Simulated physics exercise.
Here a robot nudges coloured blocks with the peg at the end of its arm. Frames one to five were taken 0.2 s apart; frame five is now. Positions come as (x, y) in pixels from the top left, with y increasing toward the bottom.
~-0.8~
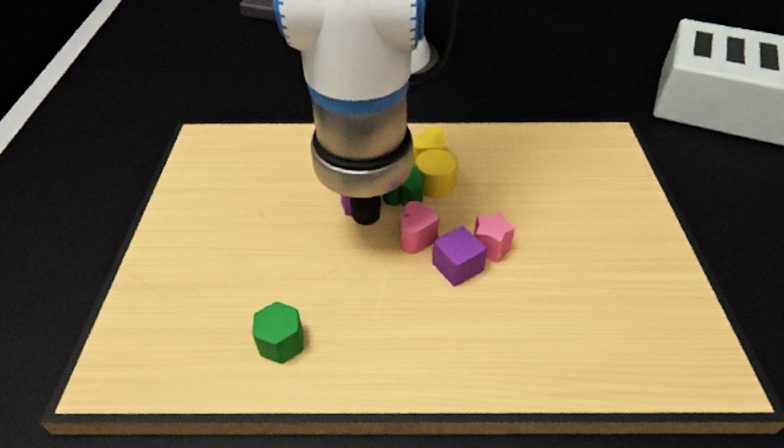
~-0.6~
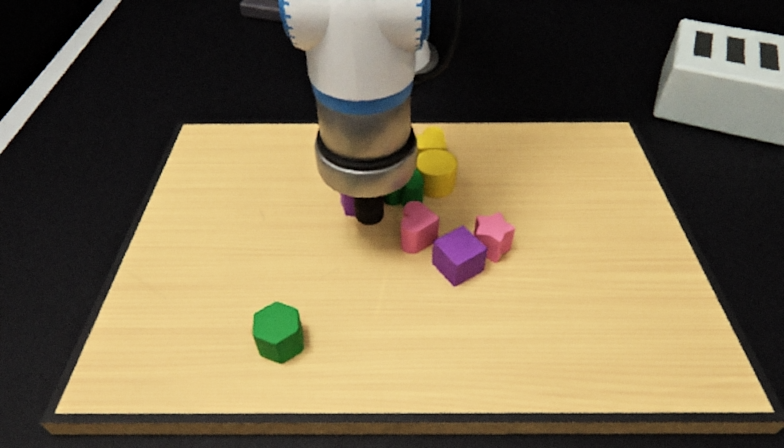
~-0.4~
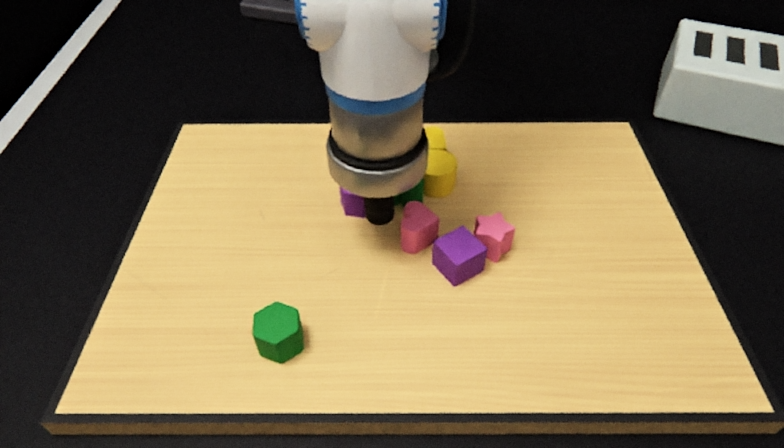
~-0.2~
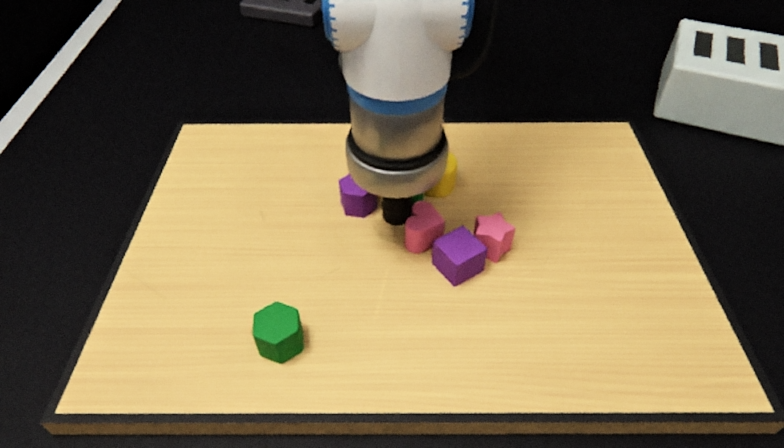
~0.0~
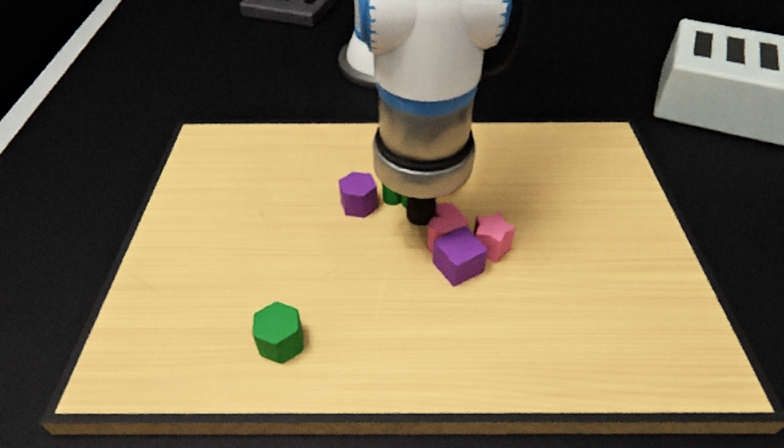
A robot arm moves right and nudges the pink heart block toward the purple block.
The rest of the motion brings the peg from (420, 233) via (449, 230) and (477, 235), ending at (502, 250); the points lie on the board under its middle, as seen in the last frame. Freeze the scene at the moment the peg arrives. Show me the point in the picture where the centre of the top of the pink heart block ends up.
So, by the moment the path ends, you'll find the top centre of the pink heart block at (532, 242).
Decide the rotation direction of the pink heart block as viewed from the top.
Its spin: Clockwise.
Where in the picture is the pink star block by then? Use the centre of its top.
Put as a pixel place, it's (568, 250).
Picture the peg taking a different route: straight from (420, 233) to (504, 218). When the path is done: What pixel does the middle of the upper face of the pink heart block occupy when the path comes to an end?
By then it is at (499, 218).
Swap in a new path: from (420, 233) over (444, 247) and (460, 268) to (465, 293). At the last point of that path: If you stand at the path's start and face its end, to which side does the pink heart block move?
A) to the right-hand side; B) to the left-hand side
Correct choice: B.
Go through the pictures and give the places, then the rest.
Peg tip at (366, 216); block tops, green heart block partly hidden; pink heart block at (418, 216); purple four-sided block at (460, 244); pink star block at (494, 226), in the first picture.
Peg at (370, 216); blocks unchanged, in the second picture.
Peg at (380, 216); blocks unchanged, in the third picture.
Peg at (397, 217); pink heart block at (424, 216), in the fourth picture.
Peg at (421, 217); green heart block hidden; pink heart block at (448, 218); purple four-sided block at (461, 245); pink star block at (494, 226), in the fifth picture.
The first path, step by step. Halfway along, peg at (466, 215); pink heart block at (490, 222), turned 20° clockwise; purple four-sided block at (470, 248), turned 35° clockwise; pink star block at (524, 233).
At the end, peg at (506, 234); green heart block in place; pink heart block at (532, 242), turned 20° clockwise; purple four-sided block at (472, 250), turned 45° clockwise; pink star block at (568, 250).
